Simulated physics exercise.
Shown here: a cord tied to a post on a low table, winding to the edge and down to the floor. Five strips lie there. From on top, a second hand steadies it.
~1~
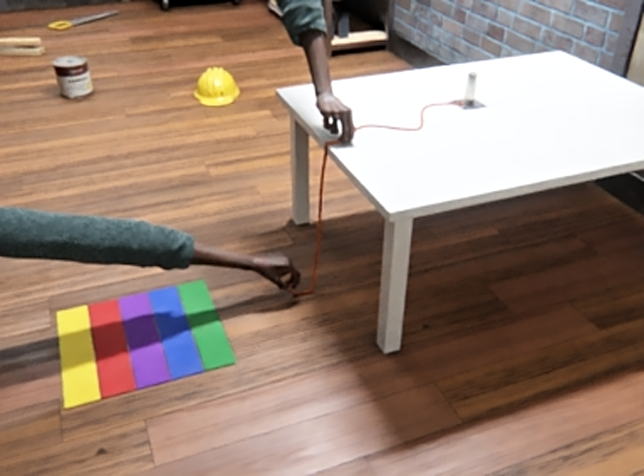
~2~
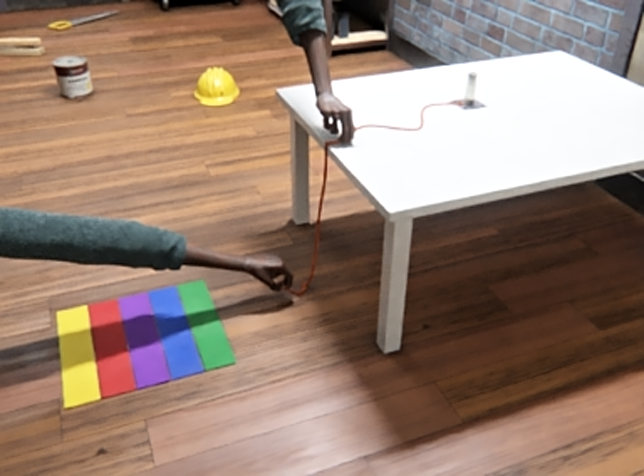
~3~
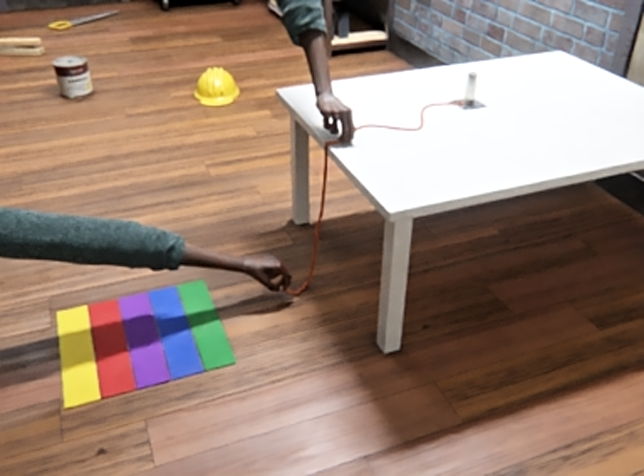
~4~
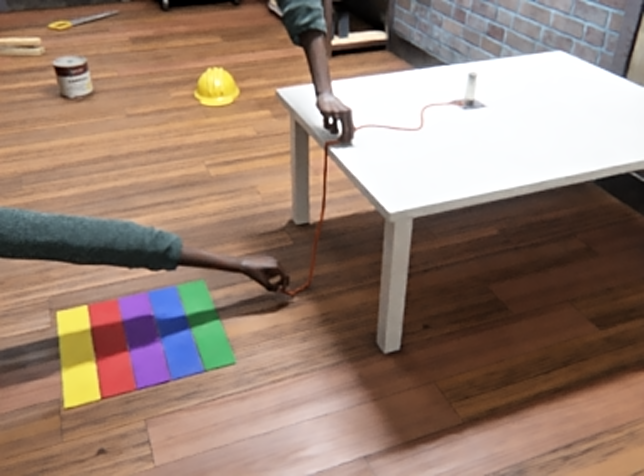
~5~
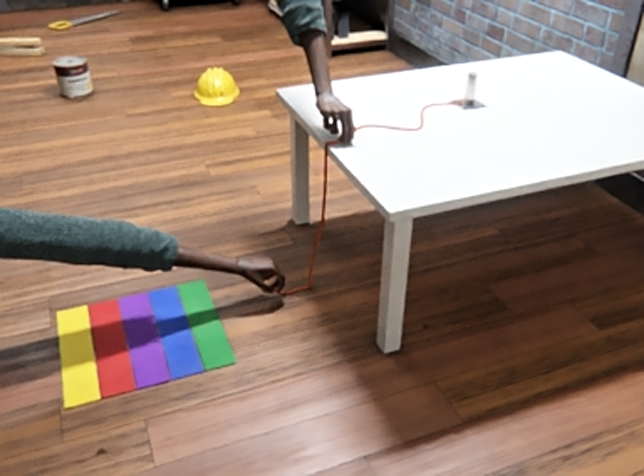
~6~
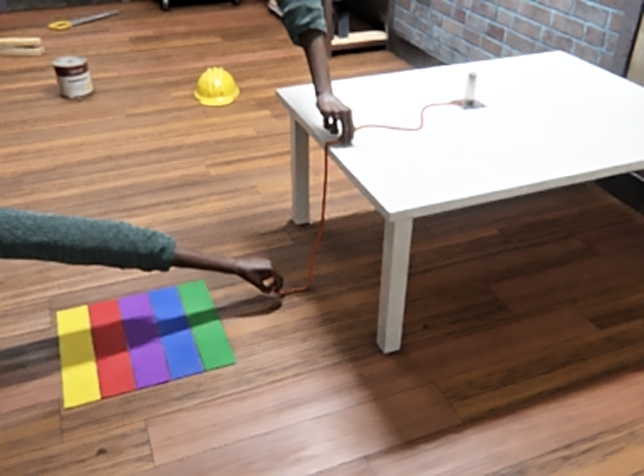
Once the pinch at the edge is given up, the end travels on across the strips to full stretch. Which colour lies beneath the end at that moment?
Purple.
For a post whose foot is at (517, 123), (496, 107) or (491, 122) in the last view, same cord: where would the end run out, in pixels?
(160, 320), (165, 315) and (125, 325), roughly.
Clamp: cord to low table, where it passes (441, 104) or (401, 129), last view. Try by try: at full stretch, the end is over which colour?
In order: Purple, then blue.
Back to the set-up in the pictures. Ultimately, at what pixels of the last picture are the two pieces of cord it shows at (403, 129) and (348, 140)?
End points: Roughly (373, 128); roughly (310, 158).
Soon after, end near (197, 309); over green.
After that, end near (158, 318); over blue.
At the stop, end near (135, 323); over purple. It gets as far as the purple strip.
